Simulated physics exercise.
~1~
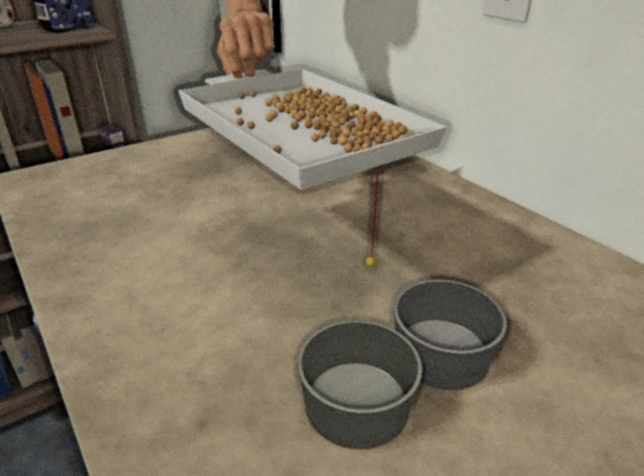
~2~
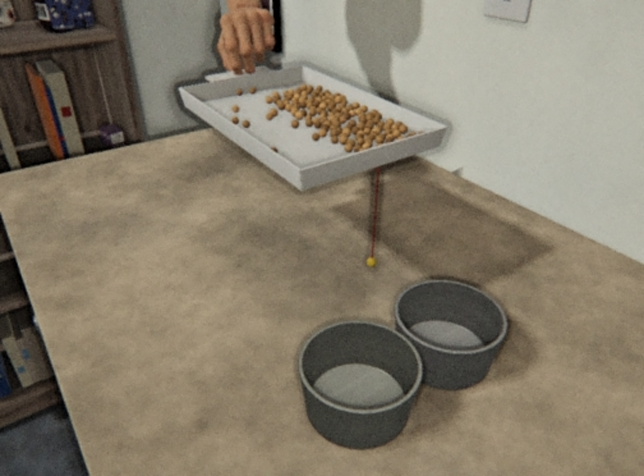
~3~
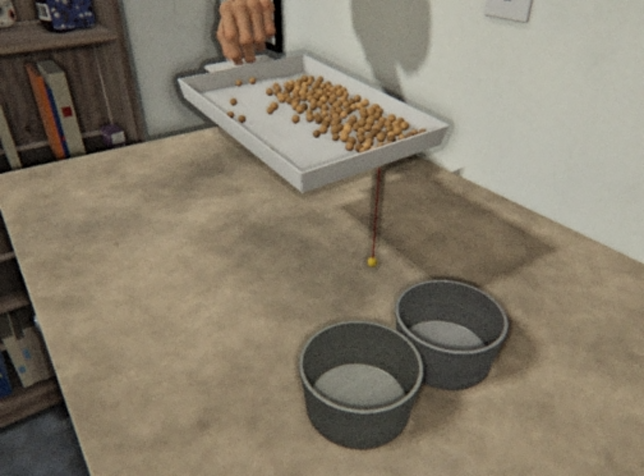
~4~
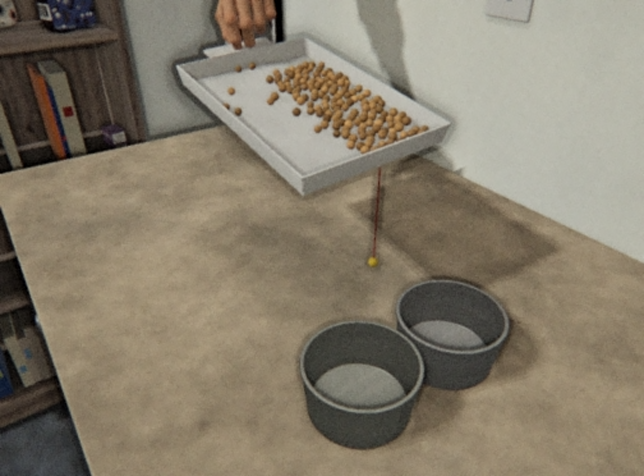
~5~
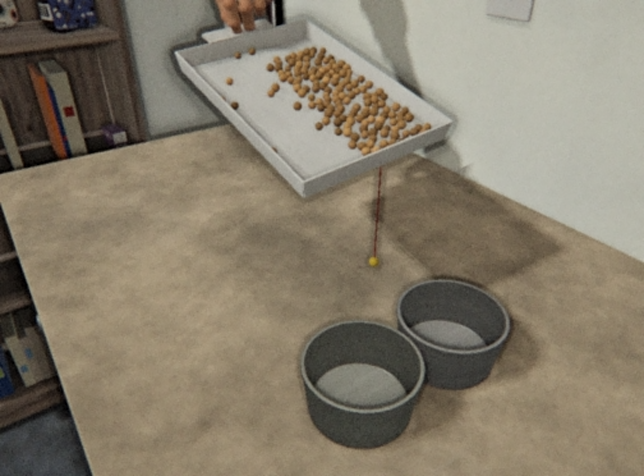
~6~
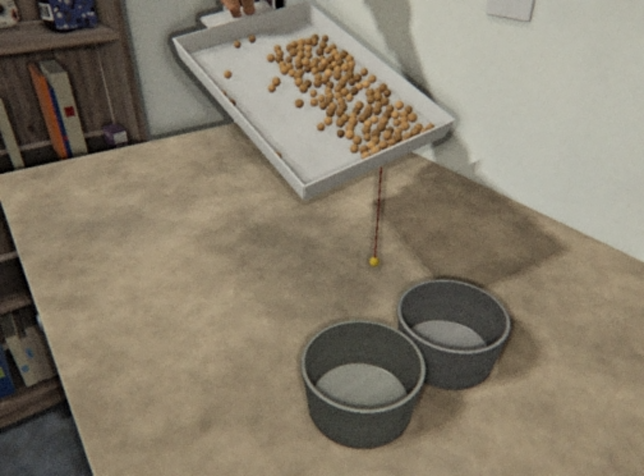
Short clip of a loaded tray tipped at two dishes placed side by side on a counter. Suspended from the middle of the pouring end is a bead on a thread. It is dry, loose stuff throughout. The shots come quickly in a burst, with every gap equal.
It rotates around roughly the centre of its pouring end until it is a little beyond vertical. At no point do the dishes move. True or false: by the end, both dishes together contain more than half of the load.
False.
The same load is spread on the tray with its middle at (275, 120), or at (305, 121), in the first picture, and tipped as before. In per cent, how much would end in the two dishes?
20 per cent for the first try, 10 per cent for the second.
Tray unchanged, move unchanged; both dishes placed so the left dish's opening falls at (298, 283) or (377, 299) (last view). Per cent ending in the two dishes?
40 % and 20 %.
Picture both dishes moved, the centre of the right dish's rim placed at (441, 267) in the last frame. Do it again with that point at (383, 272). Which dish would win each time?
Result, first place: The lefthand one; second place: The lefthand one.
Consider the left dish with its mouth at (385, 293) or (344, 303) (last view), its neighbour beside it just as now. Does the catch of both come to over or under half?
Place 1: Lower than half; place 2: Higher than half.
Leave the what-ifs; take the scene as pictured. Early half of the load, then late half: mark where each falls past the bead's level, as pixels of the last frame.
I'd put it at roughly (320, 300), and after that at roughly (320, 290).
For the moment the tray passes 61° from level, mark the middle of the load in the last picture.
Around (336, 167).
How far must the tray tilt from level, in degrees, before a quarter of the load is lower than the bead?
About 90° of tilt.
Soon, tray tipped steeply; most on the tray; a stray few in the left dish; a stray few outside both; a small part in the air.
A while on, tray tipped right over; about a third on the tray; a small part in the left dish; about a third outside both; about a quarter in the air.
Towards the end, tray tipped past a quarter turn; a small part in the left dish; nearly all outside both.
Finally, tray tipped past a quarter turn; a small part in the left dish; none in the right dish; nearly all outside both.
